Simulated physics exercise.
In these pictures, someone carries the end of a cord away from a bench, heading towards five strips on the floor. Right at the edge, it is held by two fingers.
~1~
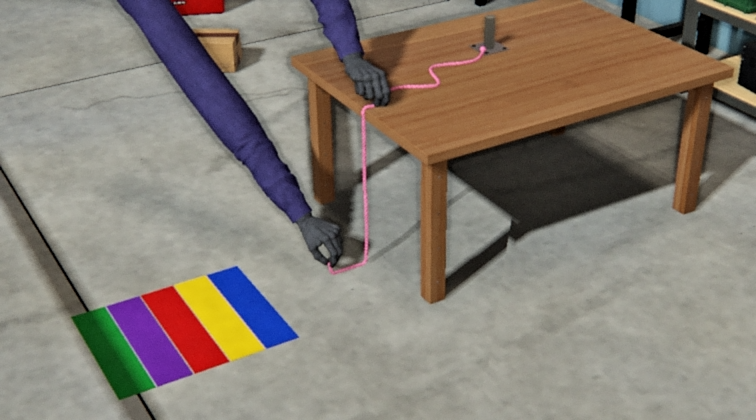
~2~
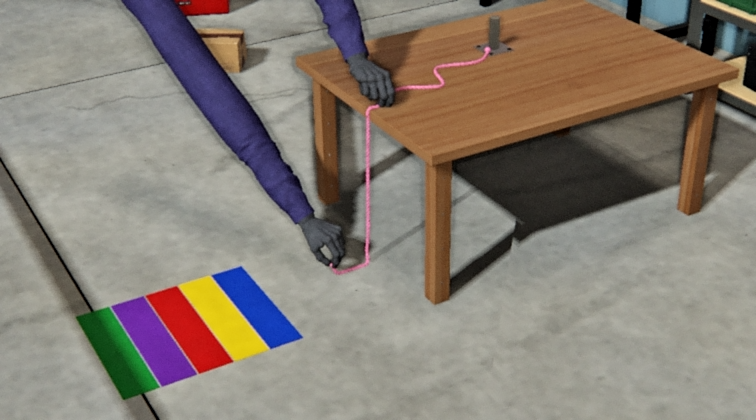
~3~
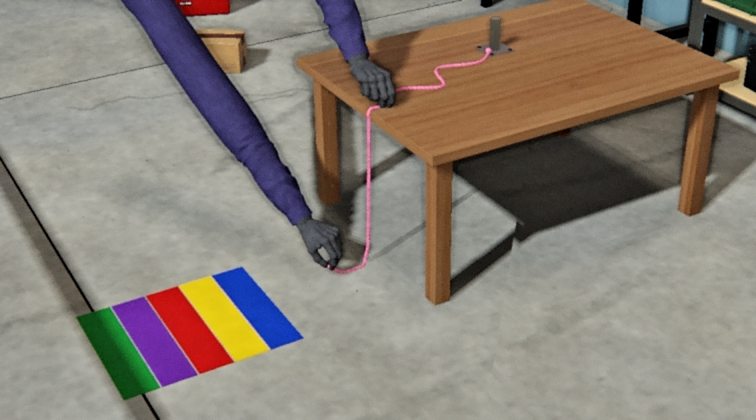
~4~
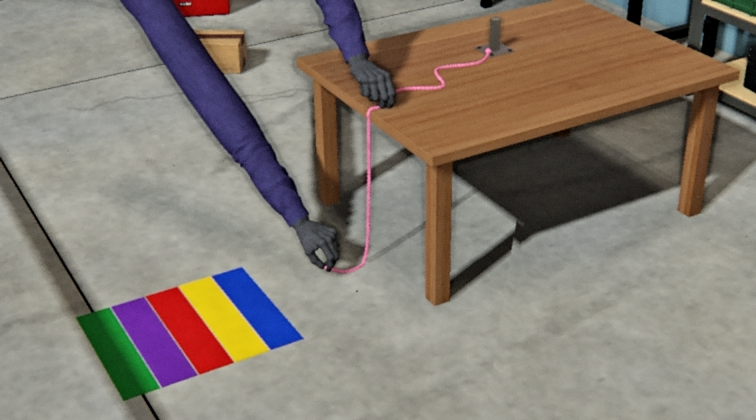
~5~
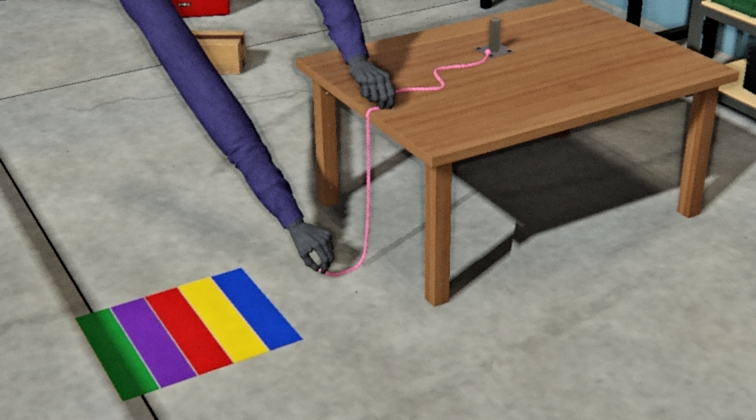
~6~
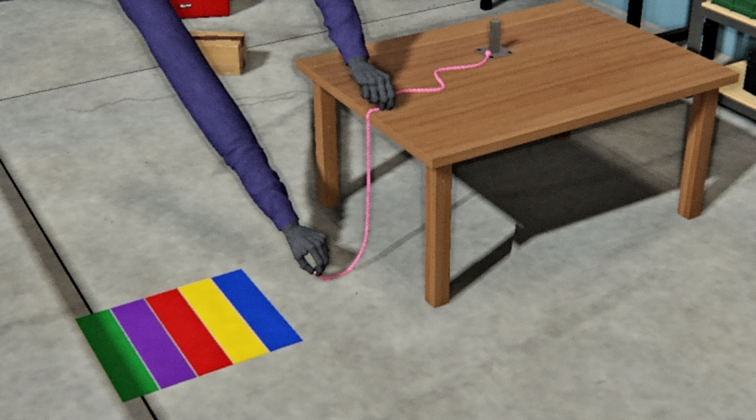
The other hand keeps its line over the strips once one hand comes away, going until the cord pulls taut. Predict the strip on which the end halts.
The red strip.
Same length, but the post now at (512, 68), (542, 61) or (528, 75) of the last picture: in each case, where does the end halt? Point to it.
(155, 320), (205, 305) and (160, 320), in that order.
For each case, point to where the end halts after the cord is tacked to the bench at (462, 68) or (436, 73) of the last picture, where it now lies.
First try near (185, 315), second near (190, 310).
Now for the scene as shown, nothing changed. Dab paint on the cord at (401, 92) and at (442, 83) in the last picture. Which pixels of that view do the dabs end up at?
End positions: About (376, 102) and about (416, 85).
Soon after, end near (229, 299); over yellow.
Then, end near (197, 310); over red.
At full stretch, end near (178, 316); over red. Over red.
